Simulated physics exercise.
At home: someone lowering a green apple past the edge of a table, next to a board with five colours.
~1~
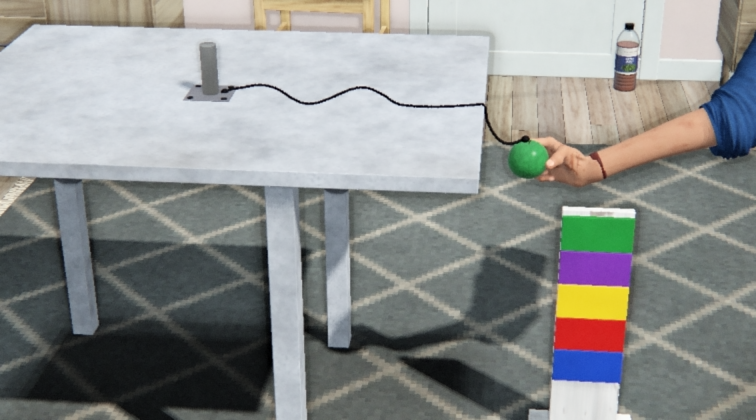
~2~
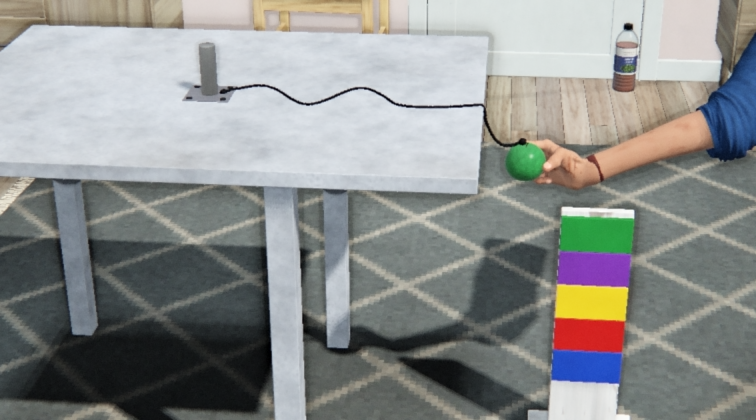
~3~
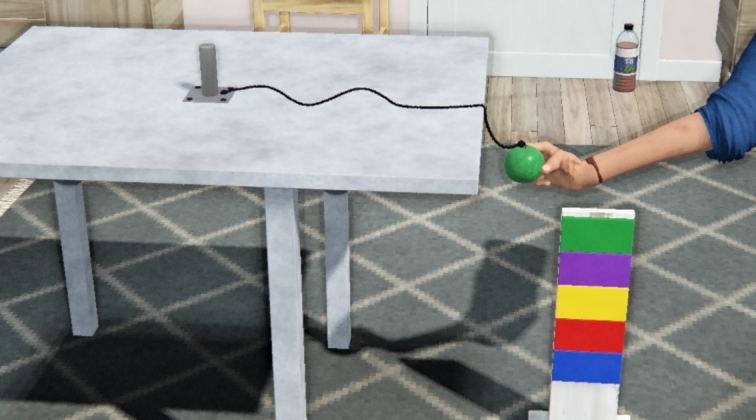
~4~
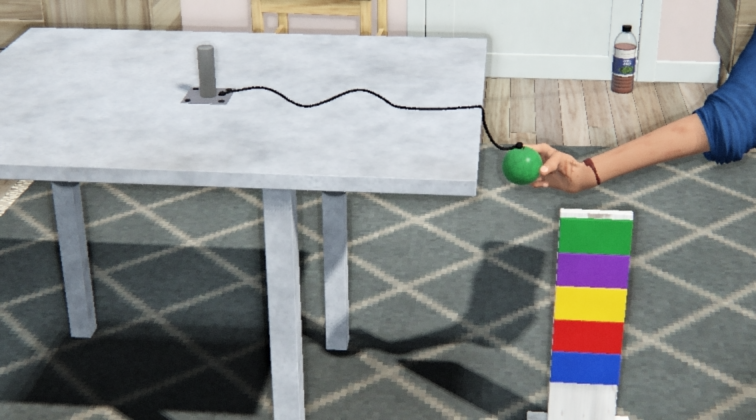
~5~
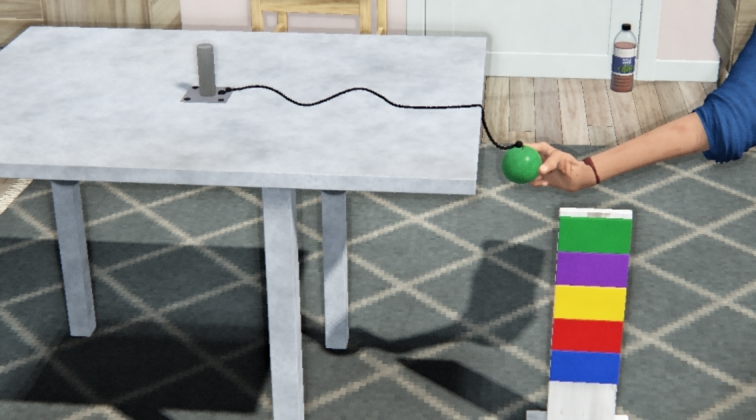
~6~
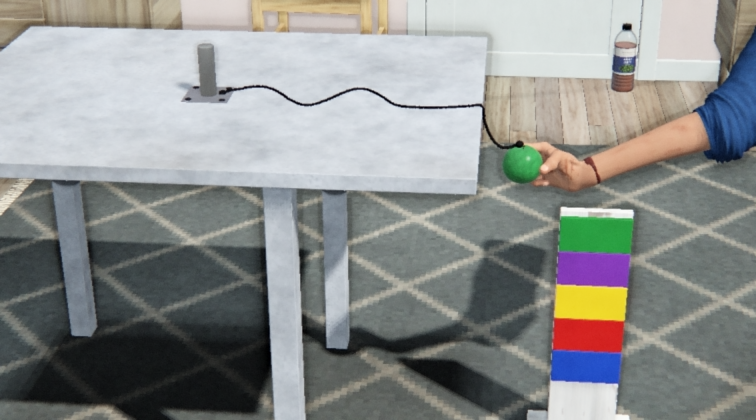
A green ball on a black cord, held in the fingers of a hand reaching from the right, shifts very slightly left and down, then stays nearly still. The cord runs in waves across a pale grey table to a short metal post, seen from slightly above in a room with a patterned rug. A green, purple, yellow, red and blue striped stand and distant bottle remain at right.
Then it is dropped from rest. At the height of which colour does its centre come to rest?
The purple one.
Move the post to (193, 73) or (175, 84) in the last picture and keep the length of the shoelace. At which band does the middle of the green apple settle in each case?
One after the other, green; green.
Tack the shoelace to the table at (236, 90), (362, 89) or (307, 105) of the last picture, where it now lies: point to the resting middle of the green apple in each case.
About (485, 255), (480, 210) and (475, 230).
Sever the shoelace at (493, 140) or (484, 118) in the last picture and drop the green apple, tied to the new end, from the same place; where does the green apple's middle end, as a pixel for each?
About (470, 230) and (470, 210).
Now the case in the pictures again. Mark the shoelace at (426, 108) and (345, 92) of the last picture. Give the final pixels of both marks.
They go to (483, 130) and to (394, 101).
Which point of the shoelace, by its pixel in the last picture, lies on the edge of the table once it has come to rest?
Near (406, 107).
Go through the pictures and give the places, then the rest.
Green apple (528, 159); green (598, 236); purple (595, 270); yellow (592, 303); red (590, 336); blue (587, 367), in the first picture.
Green apple (525, 162); shoelace through (255, 86) (298, 102) (351, 90) (401, 105) (474, 106), in the second picture.
Green apple (524, 164), in the third picture.
Green apple (522, 165); shoelace through (253, 88) (297, 104) (350, 92) (399, 107) (472, 107), in the fourth picture.
Green apple (522, 164), in the fifth picture.
Green apple (522, 164); shoelace through (254, 87) (297, 103) (350, 91) (400, 106) (472, 106), in the sixth picture.
Soon after, apple near (443, 246); level with purple.
Then, apple near (488, 260); level with purple.
At rest, apple near (486, 261); level with purple. The shoelace holds its middle at purple.
